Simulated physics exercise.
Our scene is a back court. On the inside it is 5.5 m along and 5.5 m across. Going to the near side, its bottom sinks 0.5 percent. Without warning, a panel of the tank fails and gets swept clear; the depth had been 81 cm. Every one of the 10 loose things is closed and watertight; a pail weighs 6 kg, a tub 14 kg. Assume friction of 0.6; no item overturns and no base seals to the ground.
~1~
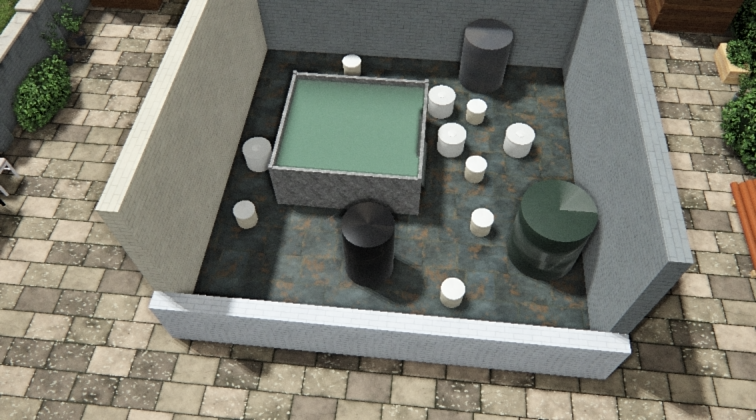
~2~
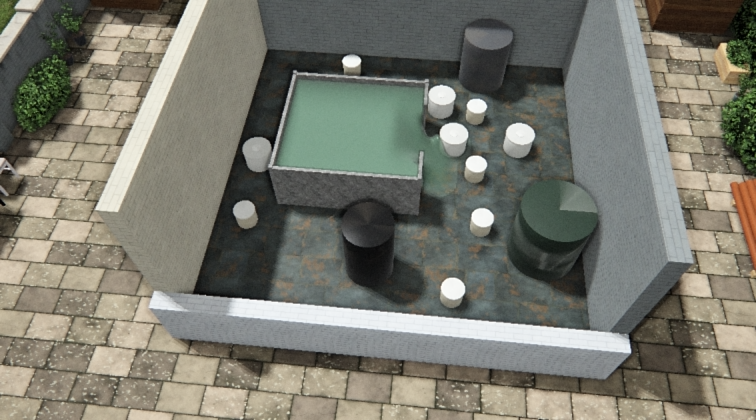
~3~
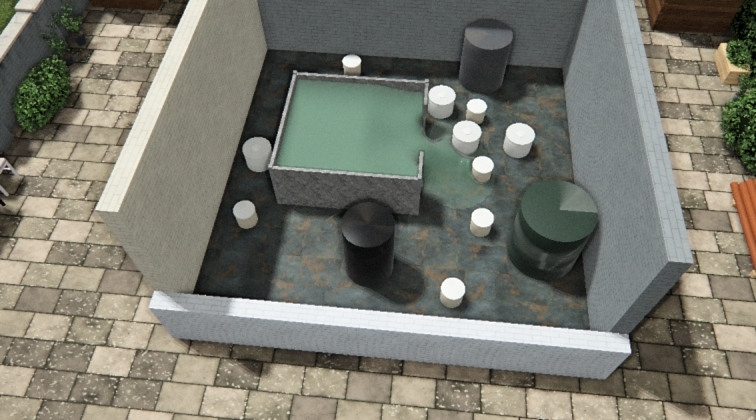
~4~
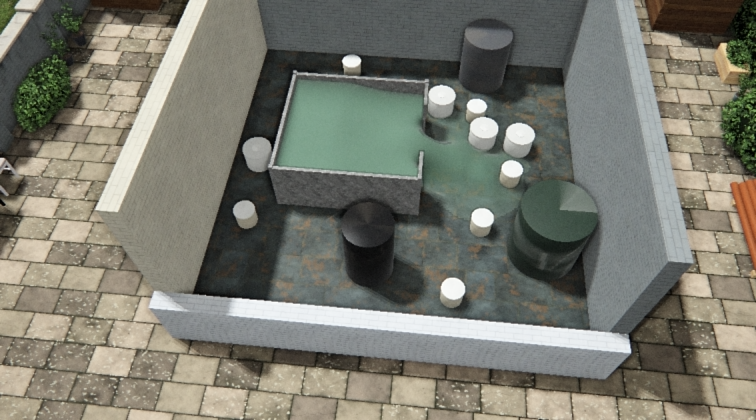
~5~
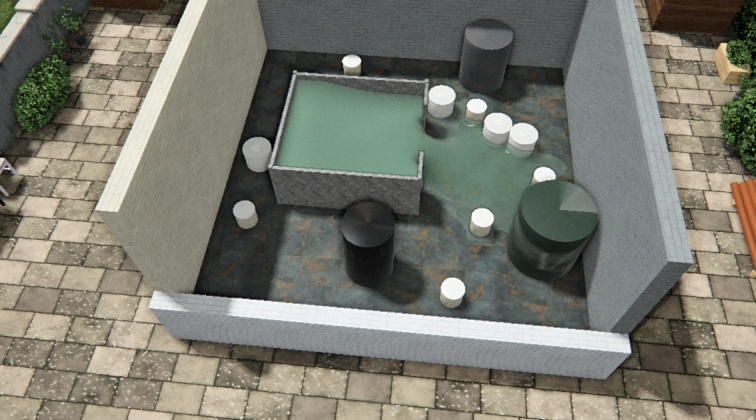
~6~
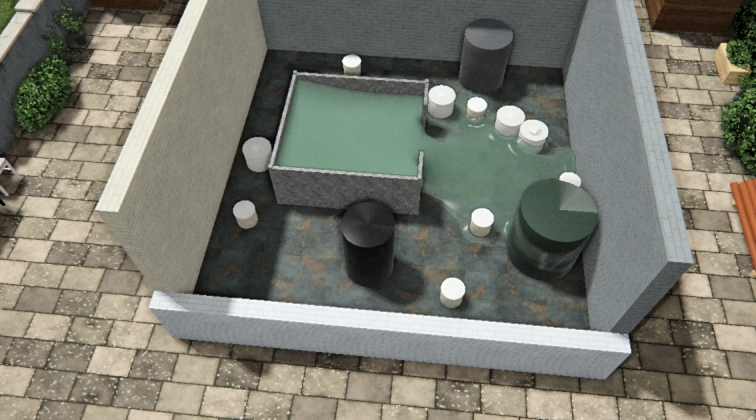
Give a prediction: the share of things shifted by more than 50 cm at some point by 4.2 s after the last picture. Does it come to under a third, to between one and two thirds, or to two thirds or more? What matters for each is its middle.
It reaches two thirds.
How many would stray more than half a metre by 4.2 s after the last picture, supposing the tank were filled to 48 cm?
The count would be 4.
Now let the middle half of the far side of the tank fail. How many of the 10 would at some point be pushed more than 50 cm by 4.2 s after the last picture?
Result: 10 of them.
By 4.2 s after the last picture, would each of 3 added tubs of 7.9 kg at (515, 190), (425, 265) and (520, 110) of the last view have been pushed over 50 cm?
Result, in sequence: Above the mark / below the mark / above the mark.
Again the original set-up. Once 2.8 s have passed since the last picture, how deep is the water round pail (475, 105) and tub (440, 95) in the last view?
Roughly 3 and 6 cm.
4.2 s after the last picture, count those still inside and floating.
At that time, 2.
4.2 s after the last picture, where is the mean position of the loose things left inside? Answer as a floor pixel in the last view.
That lands at roughly (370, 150).
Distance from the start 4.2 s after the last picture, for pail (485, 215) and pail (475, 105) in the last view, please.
Distances: 250 cm; 150 cm.
Then, 0.4 s after the last picture 3 of 10 are over 50 cm from their spots; 1 afloat.
Then, 1.5 s after the last picture 4 of 10 are over 50 cm from their spots; 2 afloat.
Then, 2.8 s after the last picture 6 of 10 are over 50 cm from their spots; 3 afloat.
Then, 4.2 s after the last picture 6 of 10 are over 50 cm from their spots, and 7 have been at some point; 2 afloat.
